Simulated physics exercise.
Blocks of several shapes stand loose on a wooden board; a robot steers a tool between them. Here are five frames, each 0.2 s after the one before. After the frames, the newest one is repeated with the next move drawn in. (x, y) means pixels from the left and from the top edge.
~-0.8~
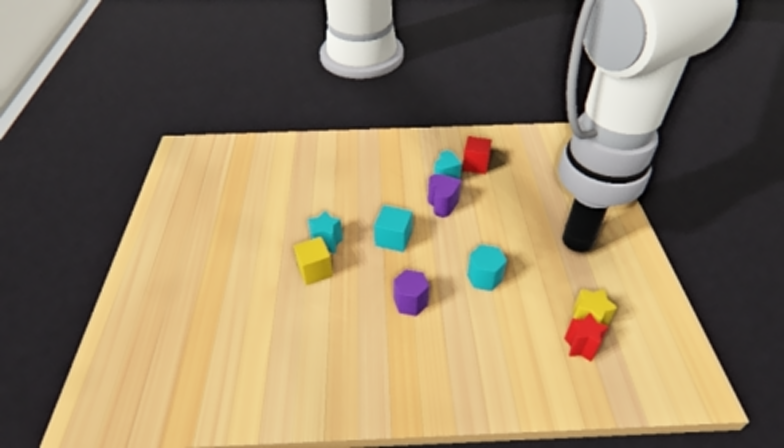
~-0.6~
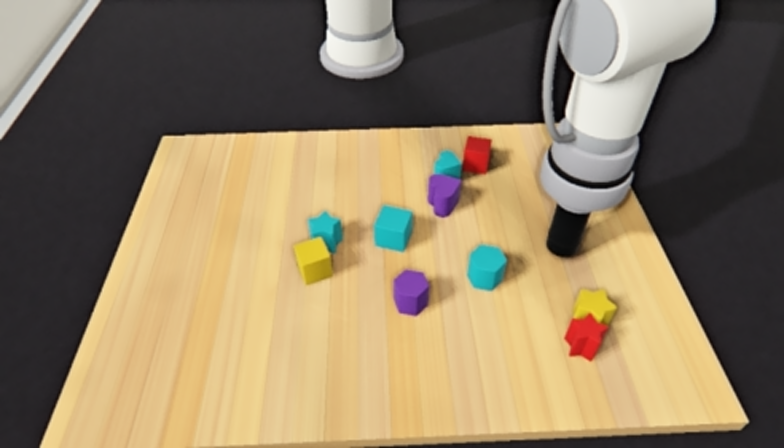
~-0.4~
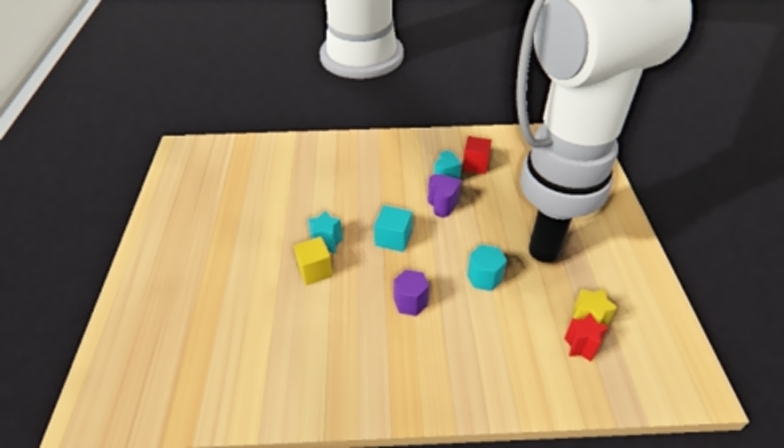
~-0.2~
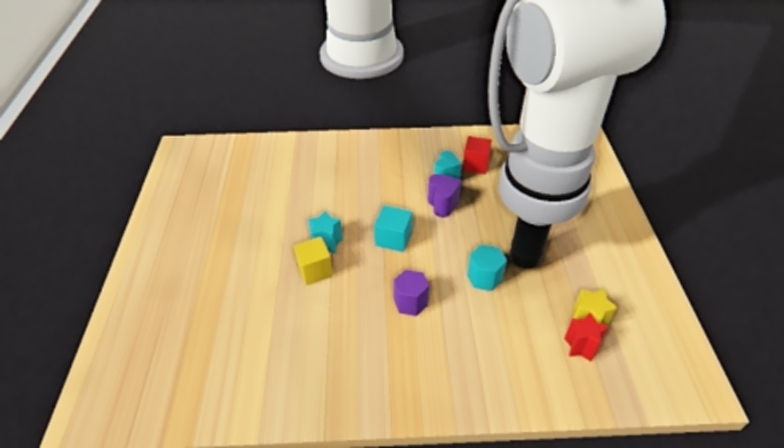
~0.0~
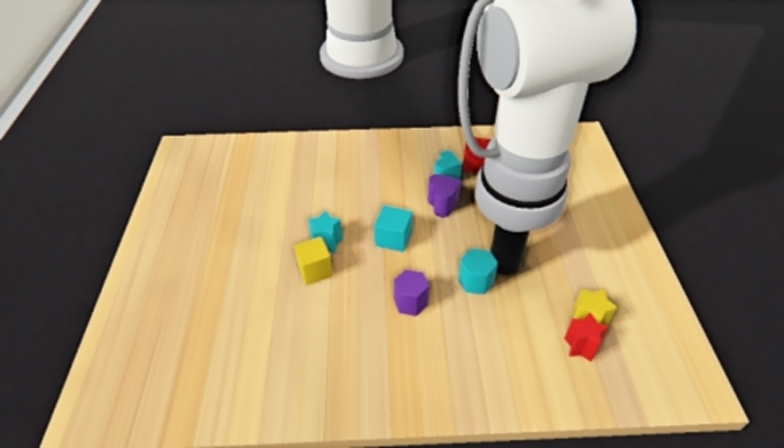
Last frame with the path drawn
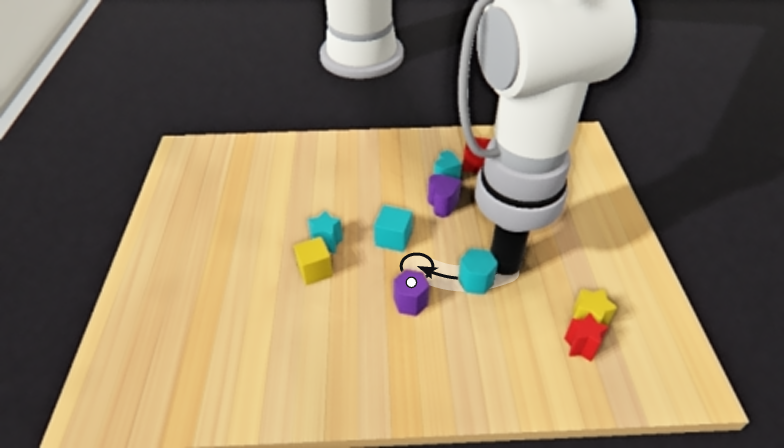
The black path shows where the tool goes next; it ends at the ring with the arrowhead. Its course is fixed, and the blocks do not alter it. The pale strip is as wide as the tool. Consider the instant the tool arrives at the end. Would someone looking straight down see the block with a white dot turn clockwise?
Going by the path, yes.
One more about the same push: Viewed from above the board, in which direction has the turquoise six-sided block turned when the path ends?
In a top view, it turns counterclockwise.
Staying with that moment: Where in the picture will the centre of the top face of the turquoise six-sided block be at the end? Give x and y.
Most likely (430, 279).
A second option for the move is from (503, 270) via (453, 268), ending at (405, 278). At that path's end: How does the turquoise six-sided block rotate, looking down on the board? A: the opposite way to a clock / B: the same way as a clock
My pick is A.
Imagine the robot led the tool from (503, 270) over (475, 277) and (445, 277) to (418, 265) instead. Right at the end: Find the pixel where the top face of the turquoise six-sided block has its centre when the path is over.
If I read the scene right, the answer is (429, 279).
The line goes from (503, 270) via (475, 278) and (445, 276), ending at (417, 266); the dot is on the purple six-sided block.
On the path given first. One third of the way, tool (475, 271); turquoise six-sided block (451, 272), turned 15° anticlockwise.
Two thirds of the way, tool (445, 270); purple six-sided block (397, 288), turned 15° clockwise; turquoise six-sided block (430, 279), turned 45° anticlockwise.
At the end, tool (417, 260); turquoise square unmoved; purple six-sided block (397, 289), turned 20° clockwise; turquoise six-sided block (430, 279), turned 45° anticlockwise.
